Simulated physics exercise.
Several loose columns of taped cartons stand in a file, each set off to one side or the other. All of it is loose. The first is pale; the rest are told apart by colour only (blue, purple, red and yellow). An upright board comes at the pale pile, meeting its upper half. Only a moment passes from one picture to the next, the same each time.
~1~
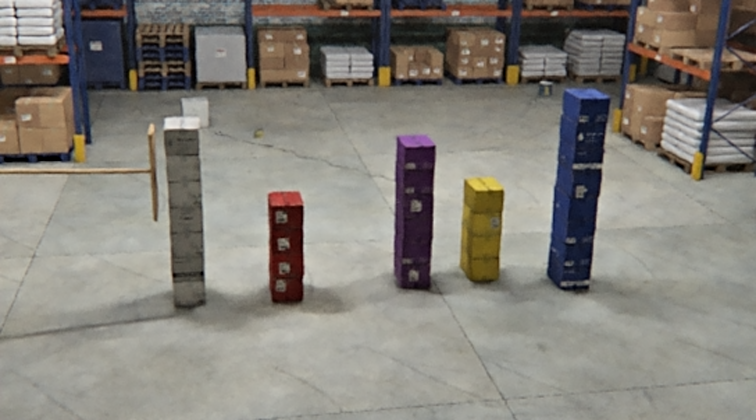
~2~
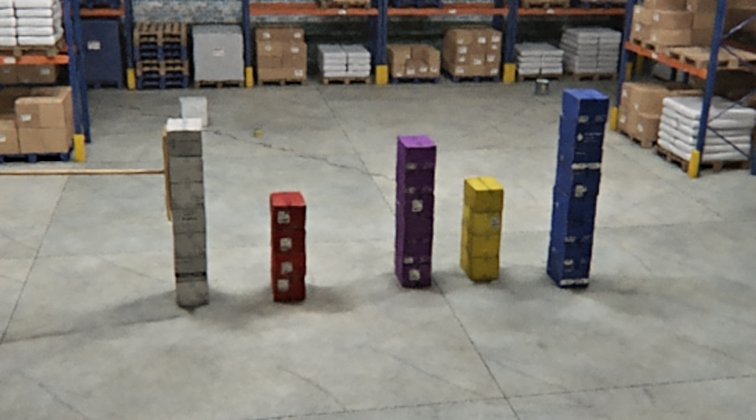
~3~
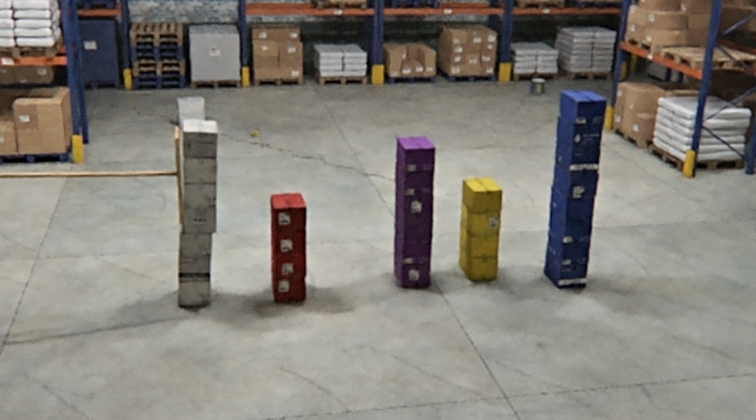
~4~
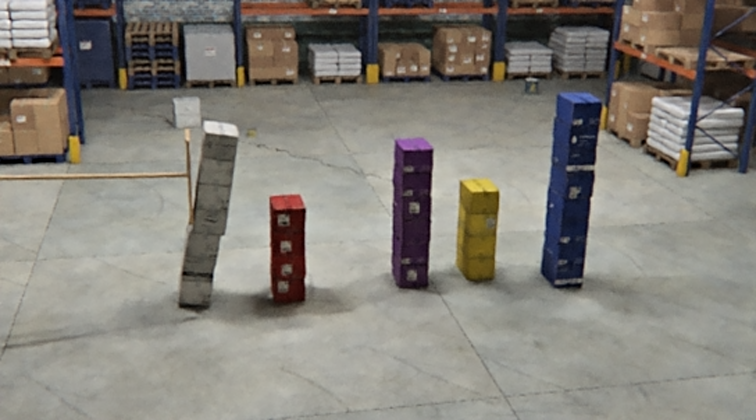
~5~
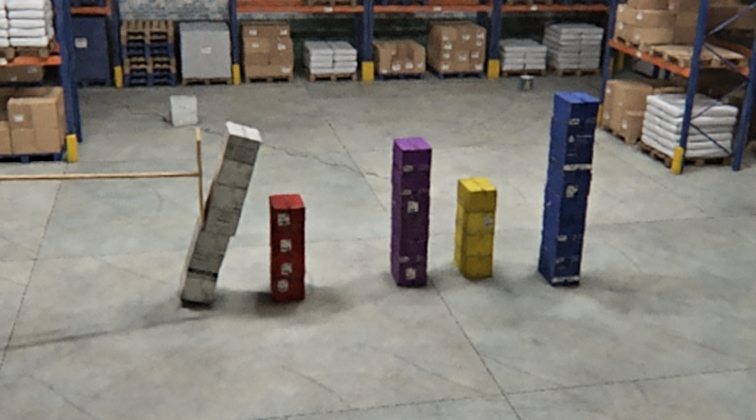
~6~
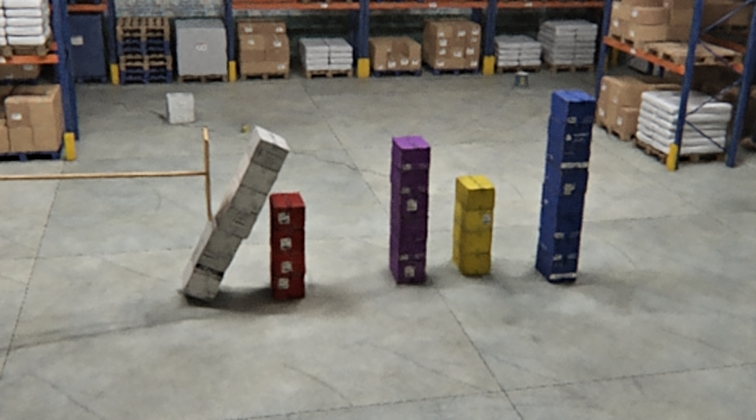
Pale column of stacked cartons leaning rightward as an upright board pushes its upper half, while red, purple, yellow and blue columns stand still.
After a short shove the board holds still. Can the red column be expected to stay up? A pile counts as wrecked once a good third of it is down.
In the end the red column gets wrecked.
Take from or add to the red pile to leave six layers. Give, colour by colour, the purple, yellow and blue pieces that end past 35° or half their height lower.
Purple 5, yellow 4, blue 0.
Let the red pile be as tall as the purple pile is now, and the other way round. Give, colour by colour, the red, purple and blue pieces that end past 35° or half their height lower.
Pile by pile, red 6, purple 1, blue 0.
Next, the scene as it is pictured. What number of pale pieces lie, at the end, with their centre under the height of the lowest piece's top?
4 of them.
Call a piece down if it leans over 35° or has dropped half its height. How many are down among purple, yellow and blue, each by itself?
Purple 0, yellow 0, blue 0.
Soon after the last picture, 5 of the pale pile down; none of the 4 red cartons down (0 of 22 in all colours); top red carton shifted half its height.
A little later, 7 of the pale pile down; none of the 4 red cartons down (0 of 22 in all colours); top red carton leaning clearly.
Later still, 7 of the pale pile down; 3 of the 4 red cartons down (3 of 22 in all colours); top red carton on its side.
At rest, 7 of the pale pile down; 3 of the 4 red cartons down (3 of 22 in all colours); top red carton on its side; top purple carton shifted a little. As the last picture would show them, middles, top red carton near (394, 244), top purple carton near (413, 153).
